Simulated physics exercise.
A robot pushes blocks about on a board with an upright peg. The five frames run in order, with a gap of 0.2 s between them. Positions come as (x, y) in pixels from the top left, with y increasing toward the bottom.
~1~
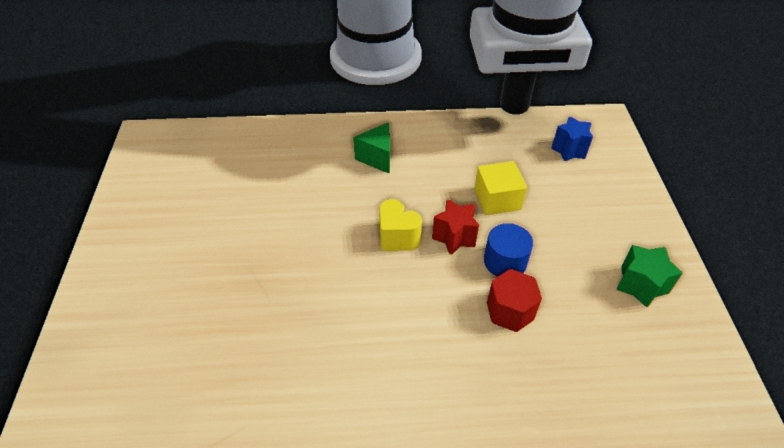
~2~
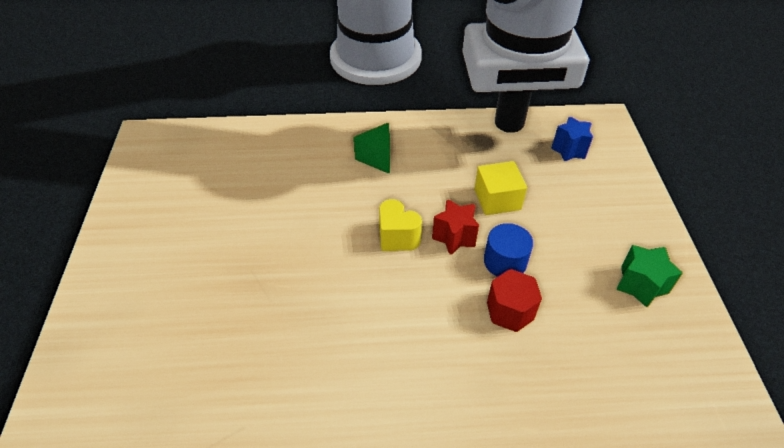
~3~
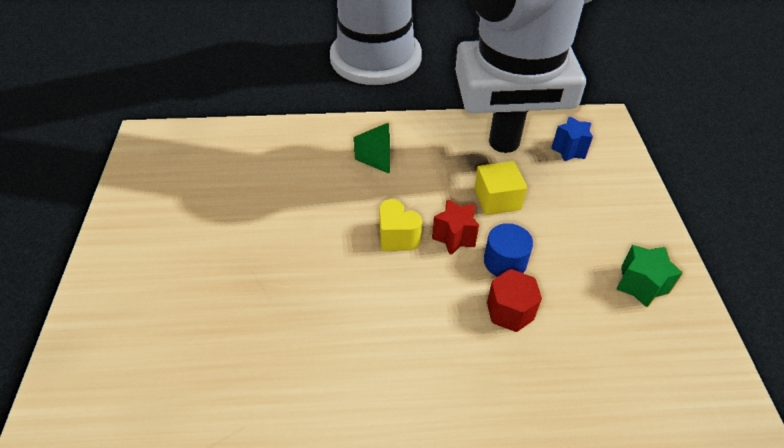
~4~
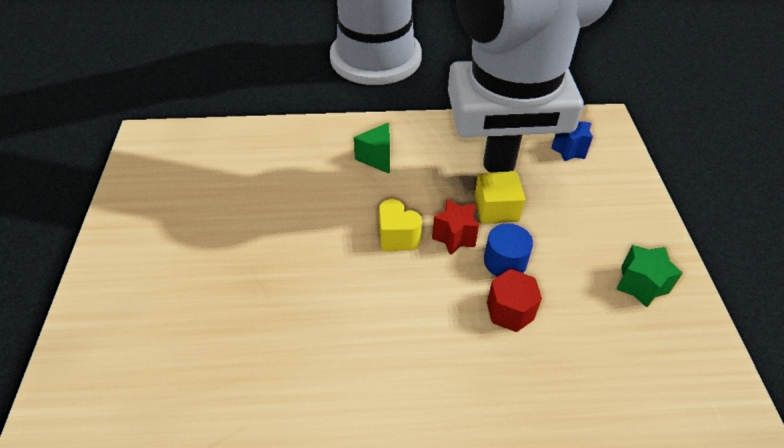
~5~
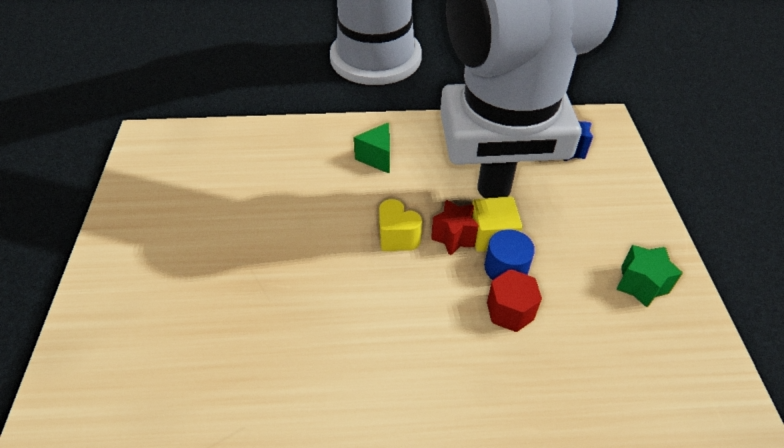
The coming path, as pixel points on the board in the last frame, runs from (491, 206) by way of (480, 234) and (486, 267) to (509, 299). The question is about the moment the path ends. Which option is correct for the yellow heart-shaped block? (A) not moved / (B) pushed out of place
A
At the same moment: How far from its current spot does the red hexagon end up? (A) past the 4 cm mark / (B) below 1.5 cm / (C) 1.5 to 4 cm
A (past the 4 cm mark)
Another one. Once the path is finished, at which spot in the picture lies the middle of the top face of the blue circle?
Its top middle will sit at (581, 346).
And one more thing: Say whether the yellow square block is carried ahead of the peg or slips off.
Once the path is finished, the yellow square block still sits ahead of the peg.
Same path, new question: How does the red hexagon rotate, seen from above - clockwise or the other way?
Direction: Clockwise.
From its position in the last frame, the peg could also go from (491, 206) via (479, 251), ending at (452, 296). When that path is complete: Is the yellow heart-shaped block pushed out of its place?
It seems not.
What follows on the original path. One third of the way, peg (483, 219); yellow square block (497, 244), turned 20° anticlockwise; blue circle (521, 279); red hexagon (525, 322).
Two thirds of the way, peg (489, 253); yellow square block (504, 281), turned 20° anticlockwise; blue circle (544, 313); red hexagon (543, 357), turned 55° clockwise.
At the end, peg (513, 284); yellow heart-shaped block still; yellow square block (535, 316), turned 30° anticlockwise; blue circle (581, 346); red hexagon (548, 378), turned 80° clockwise.
